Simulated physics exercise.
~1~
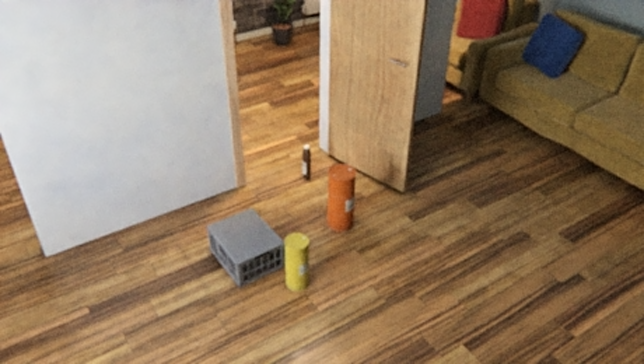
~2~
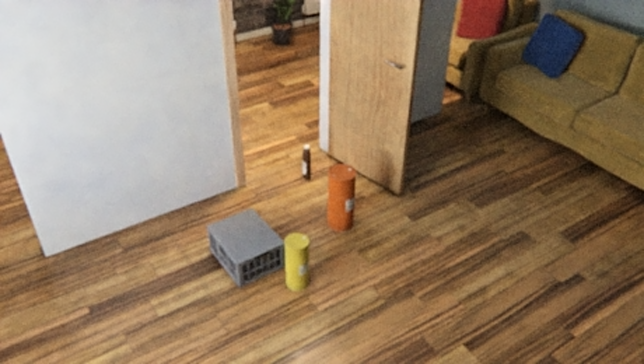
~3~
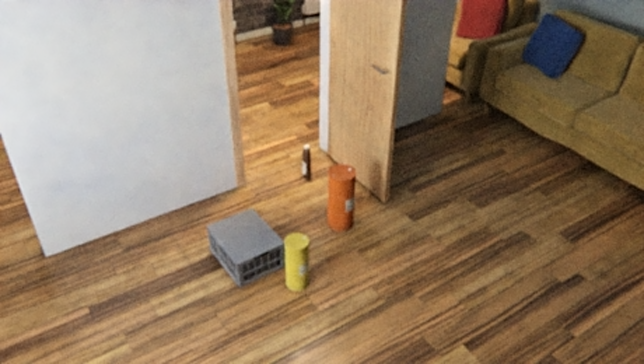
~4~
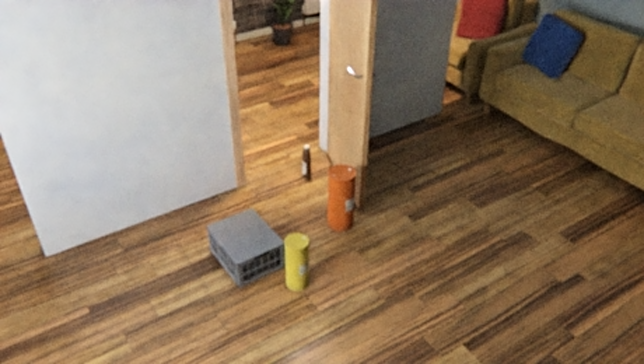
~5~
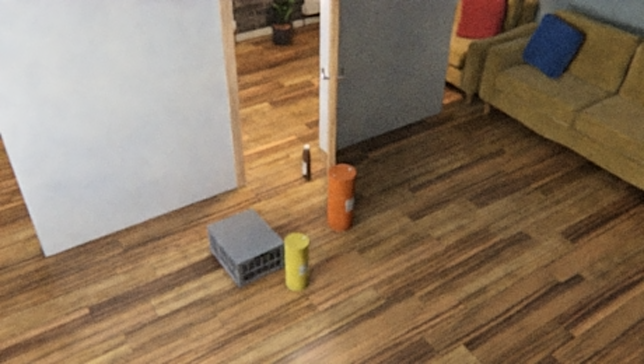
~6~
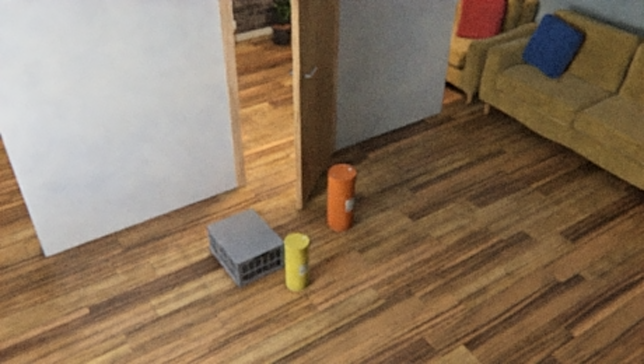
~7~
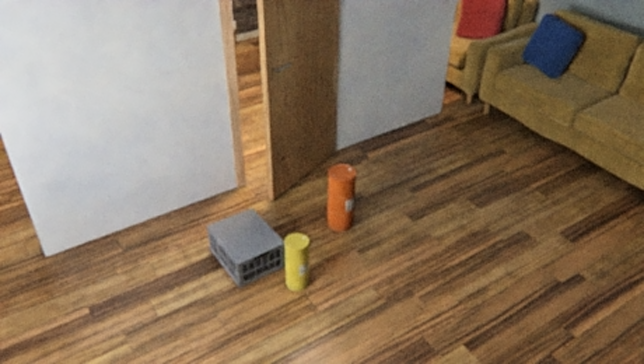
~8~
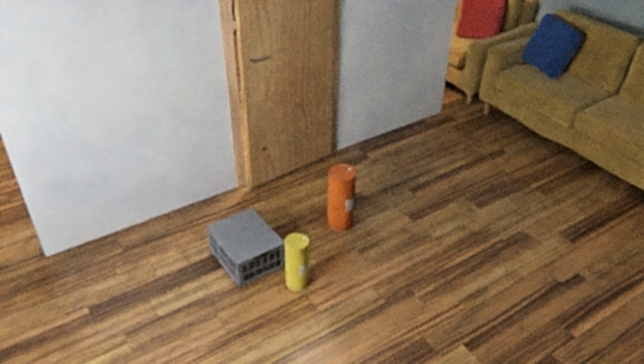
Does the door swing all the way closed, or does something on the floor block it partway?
The door swings all the way closed. The crate and the two canisters stay where they are, clear of it, and the small bottle goes out of sight as it shuts.
